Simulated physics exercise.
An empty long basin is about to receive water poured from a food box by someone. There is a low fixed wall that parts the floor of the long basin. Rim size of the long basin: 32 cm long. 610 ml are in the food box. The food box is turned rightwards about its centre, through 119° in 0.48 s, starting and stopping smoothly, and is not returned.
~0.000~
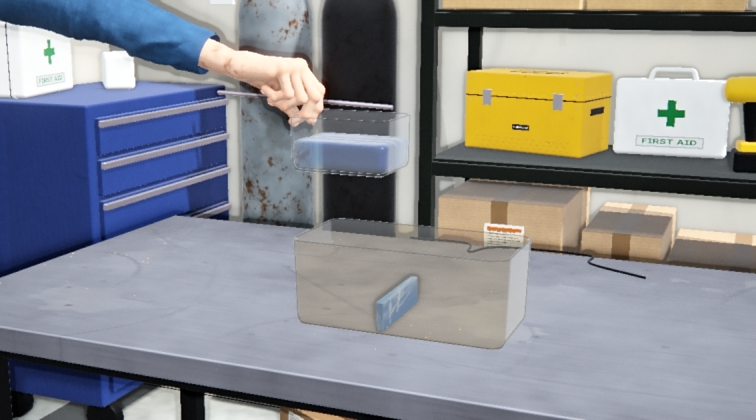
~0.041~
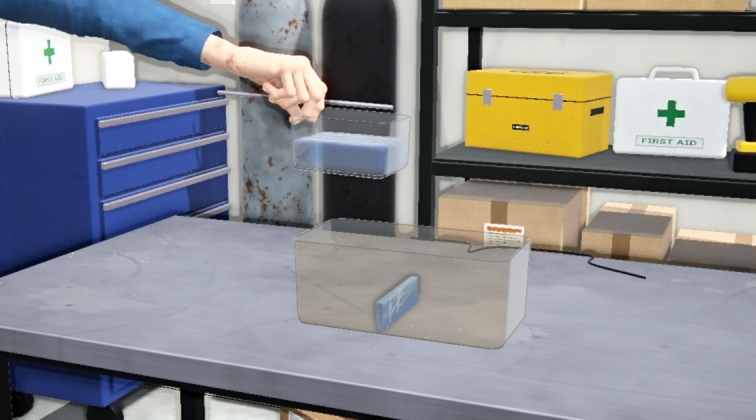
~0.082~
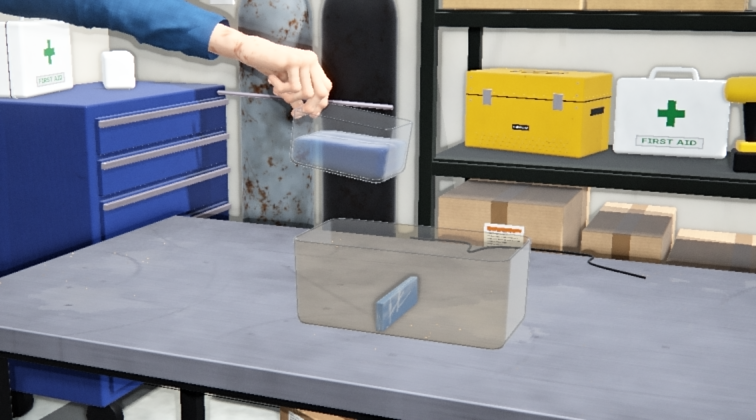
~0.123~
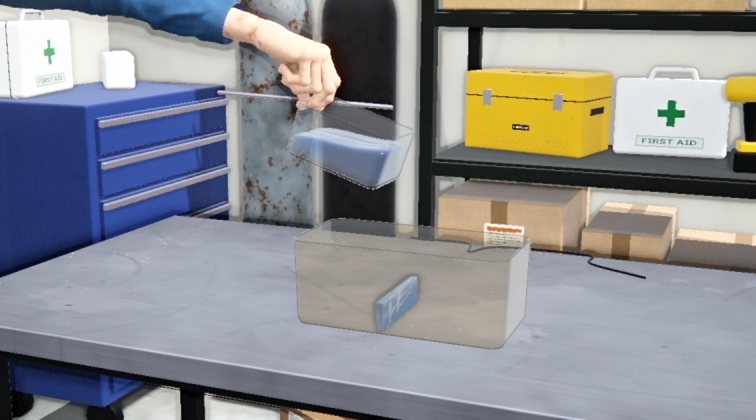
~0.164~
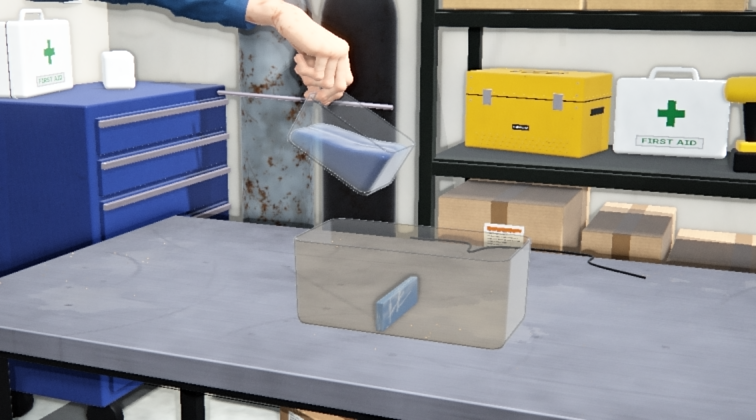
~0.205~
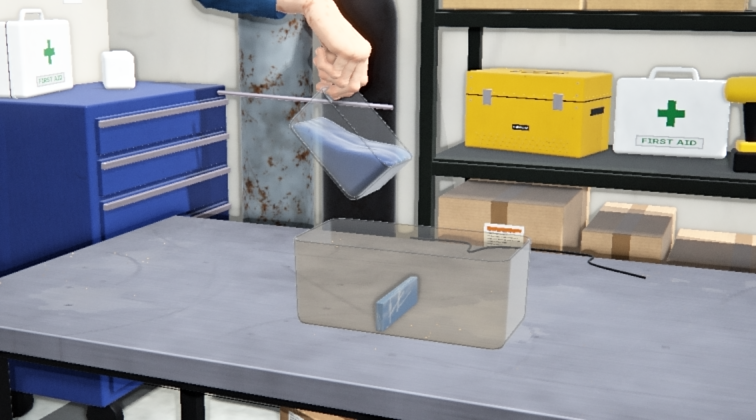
A hand holding a small clear box of bluish water above a long see-through basin on a grey table turned it rightwards, slowly at first and then more steeply, until it was tilted well over.
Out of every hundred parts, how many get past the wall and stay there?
About 69 out of 100.
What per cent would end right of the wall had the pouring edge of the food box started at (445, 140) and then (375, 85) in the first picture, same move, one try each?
I'd expect close to 90 per cent and then close to 45 per cent.
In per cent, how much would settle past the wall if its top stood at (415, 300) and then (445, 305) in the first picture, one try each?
The first gives near 45 per cent and the second near 25 per cent.
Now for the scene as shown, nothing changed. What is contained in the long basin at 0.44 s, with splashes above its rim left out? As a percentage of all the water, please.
Roughly 58 percent.
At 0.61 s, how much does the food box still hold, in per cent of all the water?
Around 1 percent of it.
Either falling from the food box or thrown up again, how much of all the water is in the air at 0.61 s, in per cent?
Near 7 percent.
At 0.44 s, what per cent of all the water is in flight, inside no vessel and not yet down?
Close to 32 in a hundred.
After 0.44 s the tilt is 117° and 11 per cent is still to pour, 4 is left of the wall and 54 right of it.
After 0.61 s the tilt is 119° and 1 per cent is still to pour, 18 is left of the wall and 75 right of it.
After 0.79 s the tilt is 119° and 0 per cent is still to pour, 27 is left of the wall and 68 right of it.
After 0.98 s the tilt is 119° and 0 per cent is still to pour, 28 is left of the wall and 70 right of it.
In the end 28 per cent lies left of the wall, 69 right of it and 2 outside.
